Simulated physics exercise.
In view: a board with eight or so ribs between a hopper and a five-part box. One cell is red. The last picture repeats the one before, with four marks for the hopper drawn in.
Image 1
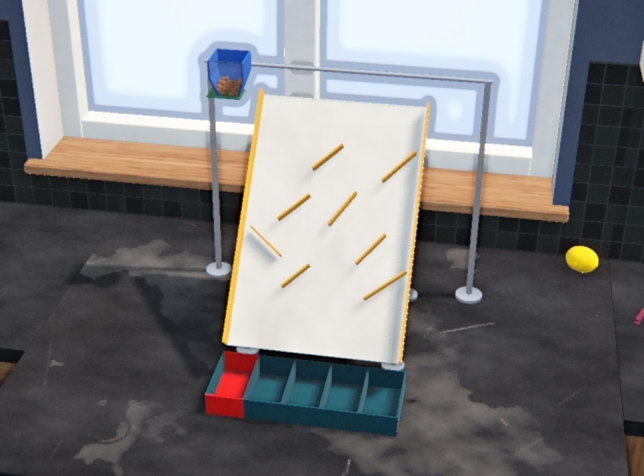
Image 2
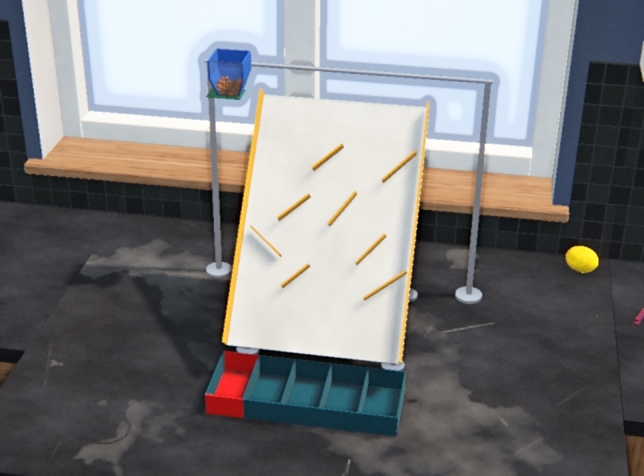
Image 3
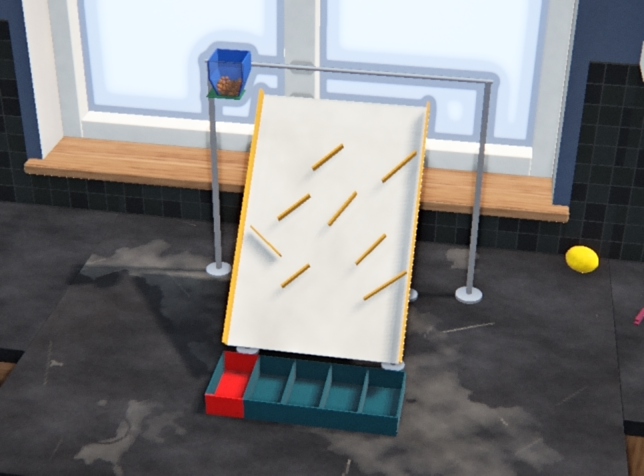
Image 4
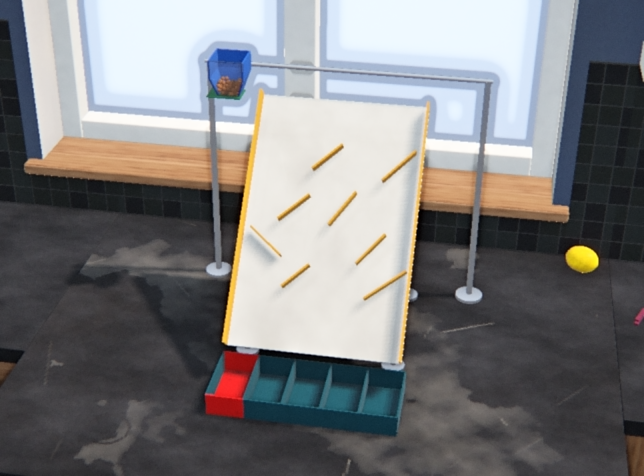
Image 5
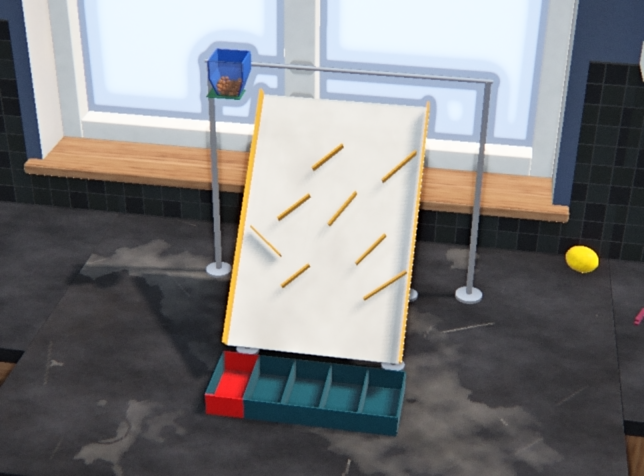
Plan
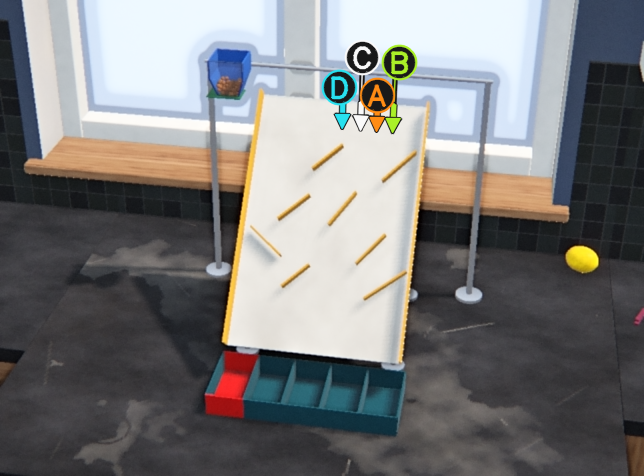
In this clip, a blue hopper holding small brown balls sits above the upper left of a tilted white board with slanted ribs, above a five-part box with a red leftmost cell, and nothing visibly moves.
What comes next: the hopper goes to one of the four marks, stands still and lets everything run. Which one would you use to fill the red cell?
Choose D.
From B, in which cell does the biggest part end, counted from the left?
The third from the left.
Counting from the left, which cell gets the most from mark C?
The first.
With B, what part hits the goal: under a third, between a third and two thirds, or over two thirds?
Mark B gives under a third.
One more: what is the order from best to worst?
D, C, A, B.
On the marked copy, mark A meets the board at (376, 126); mark B meets the board at (392, 127); mark C meets the board at (360, 125); mark D meets the board at (342, 123).
With A, about a quarter in the red cell, about two thirds in other cells, a stray few outside the box.
With B, a small part in the red cell, most in other cells, a small part outside the box.
With C, about half in the red cell, about half in other cells.
With D, most in the red cell, a small part in other cells.
